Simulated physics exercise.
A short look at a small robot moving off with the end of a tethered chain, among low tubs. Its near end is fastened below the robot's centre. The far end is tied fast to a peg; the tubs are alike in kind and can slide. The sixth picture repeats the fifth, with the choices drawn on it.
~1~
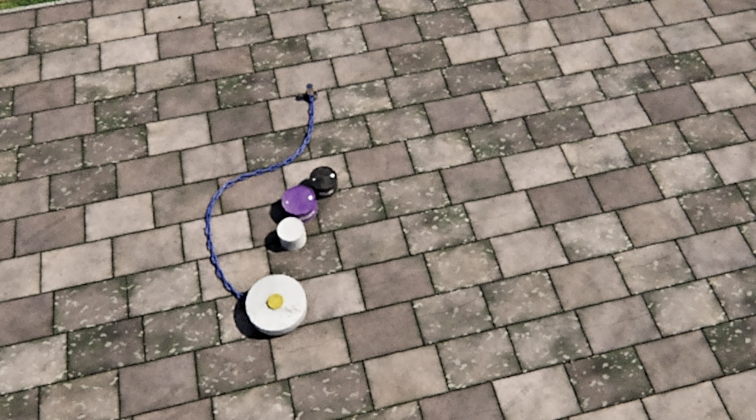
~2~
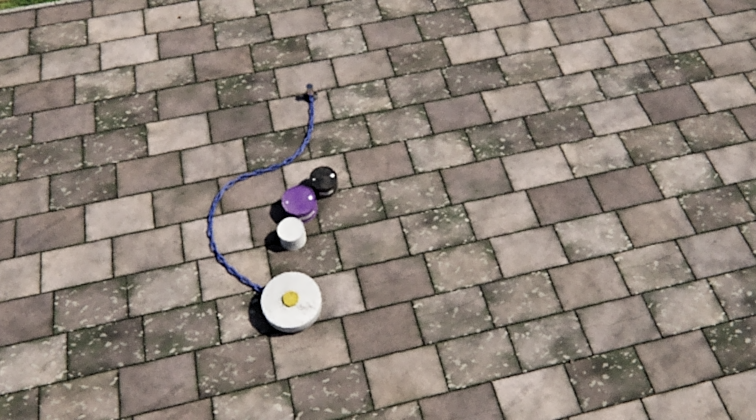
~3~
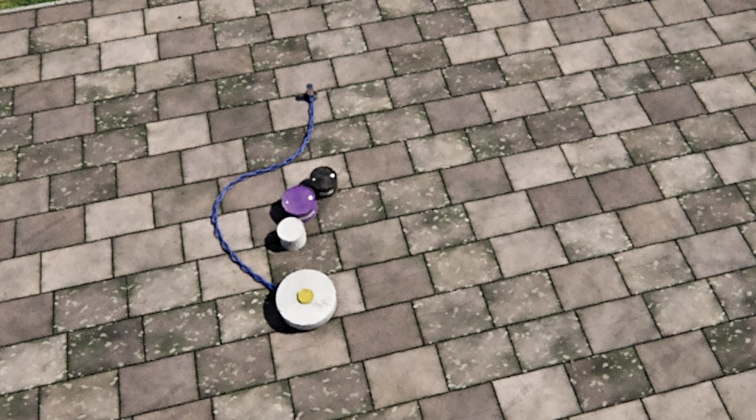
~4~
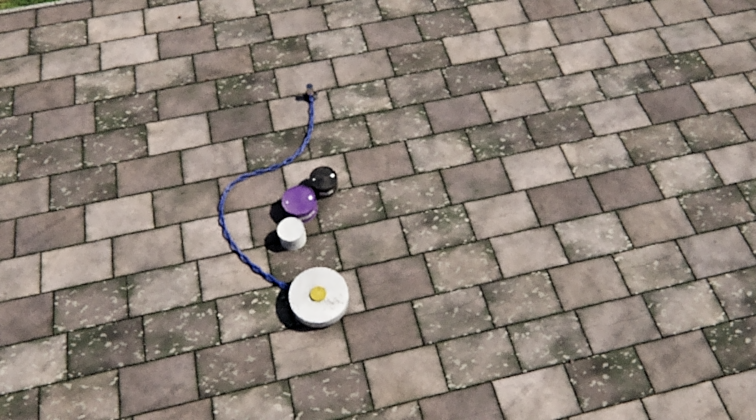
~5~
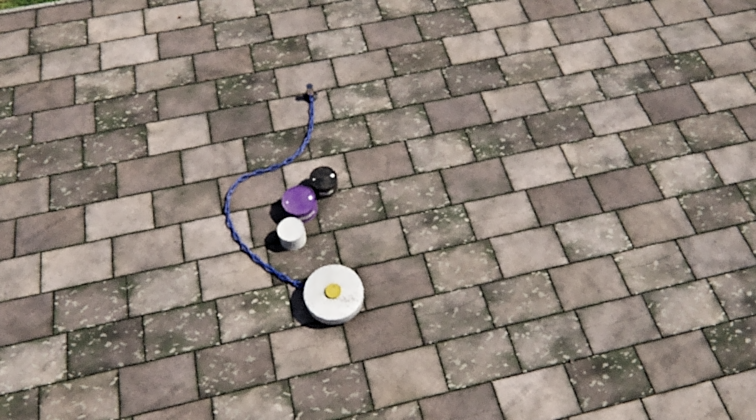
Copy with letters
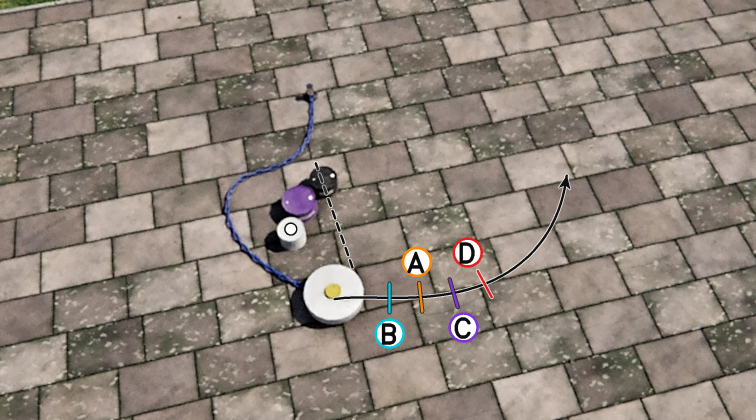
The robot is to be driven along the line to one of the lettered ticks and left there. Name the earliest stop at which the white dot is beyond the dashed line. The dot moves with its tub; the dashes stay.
The earliest such stop is D.
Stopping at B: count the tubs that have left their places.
By then, none.
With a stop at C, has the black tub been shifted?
No.
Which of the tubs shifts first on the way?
White.
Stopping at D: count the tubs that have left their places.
Three.
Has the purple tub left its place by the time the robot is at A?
No.
On the marked copy, A at (421, 297); B at (390, 298); C at (454, 293); D at (485, 284); the dashed line at (333, 213); the route from (335, 299) via (493, 280) to (567, 176); the white dot at (291, 229).
Taking D. A third of the way, robot (387, 294); white tub (292, 234).
Two thirds of the way, robot (443, 291); white tub (307, 229).
When it is over, robot (486, 280); purple tub (323, 198); black tub (332, 173); white tub (343, 216); the dot on the white tub is over the dashed line.
As for the rest, A leaves the dotted tub short, at (292, 234); B leaves the dotted tub short, at (292, 234); C leaves the dotted tub short, at (322, 222).
